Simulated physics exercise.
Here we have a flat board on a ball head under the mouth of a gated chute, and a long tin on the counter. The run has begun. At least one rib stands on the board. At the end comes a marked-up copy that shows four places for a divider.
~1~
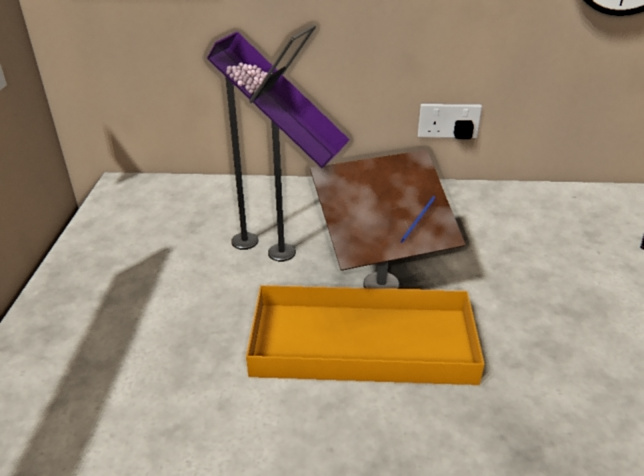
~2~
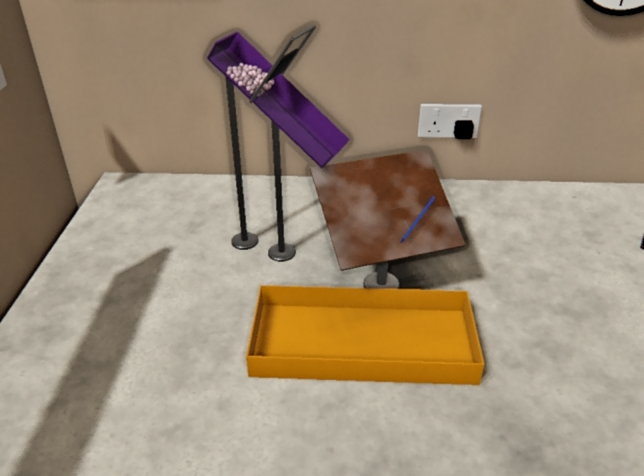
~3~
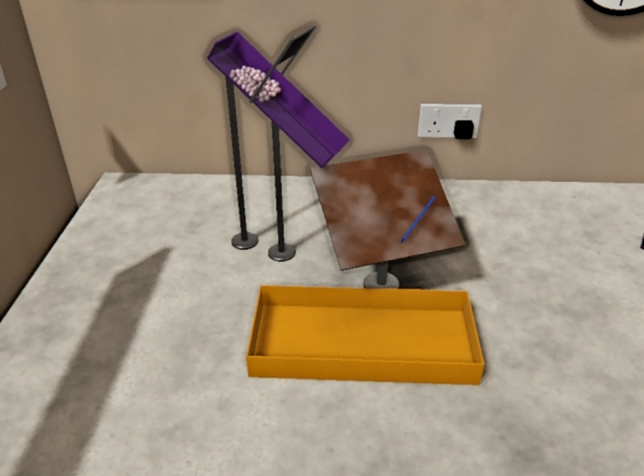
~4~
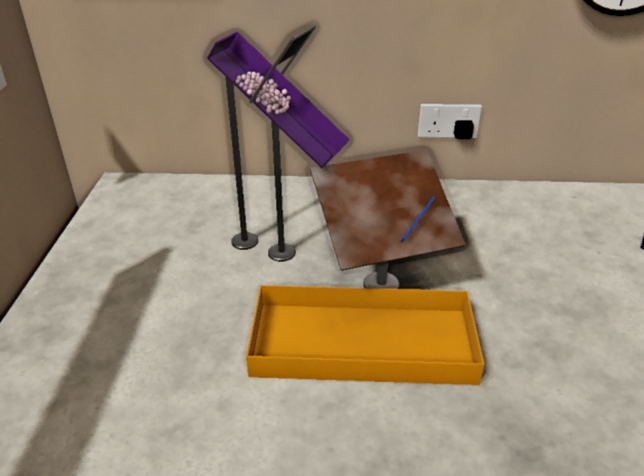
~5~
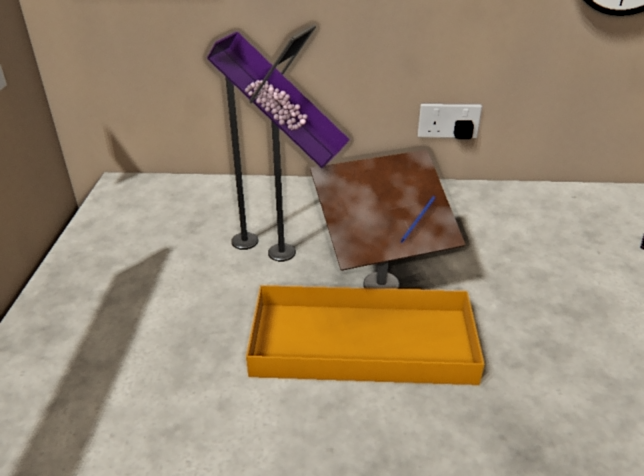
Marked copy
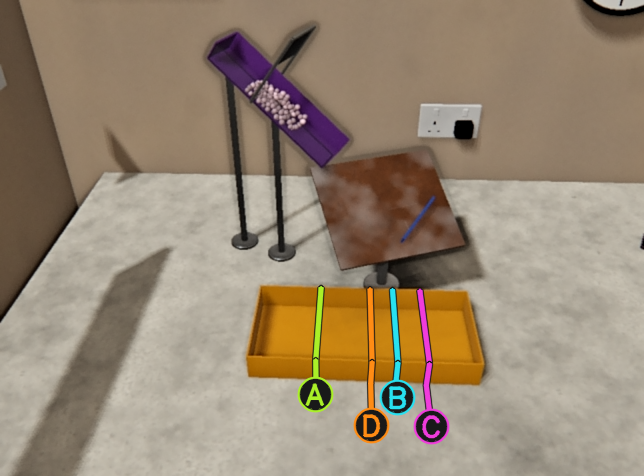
The clip opens on small pale beads bunched behind a dark gate near the top of a sloping purple chute, above a tilted brown board with a blue rib and an empty orange tin. The gate swings up, and the beads slide down the chute toward the right, spreading into a longer cluster partway along it.
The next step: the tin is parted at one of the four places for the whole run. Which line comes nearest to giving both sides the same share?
Go for B.
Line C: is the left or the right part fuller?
More lands on the left.
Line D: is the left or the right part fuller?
More lands on the right.
On the marked copy, line A crosses the front rim at (315, 359); line B crosses the front rim at (397, 361); line C crosses the front rim at (429, 363); line D crosses the front rim at (372, 361).
With A, of what is caught, a stray few on the left of the divider, nearly all on the right.
With B, of what is caught, about two thirds on the left of the divider, about a third on the right.
With C, of what is caught, nearly all on the left of the divider, a small part on the right.
With D, of what is caught, a small part on the left of the divider, most on the right.
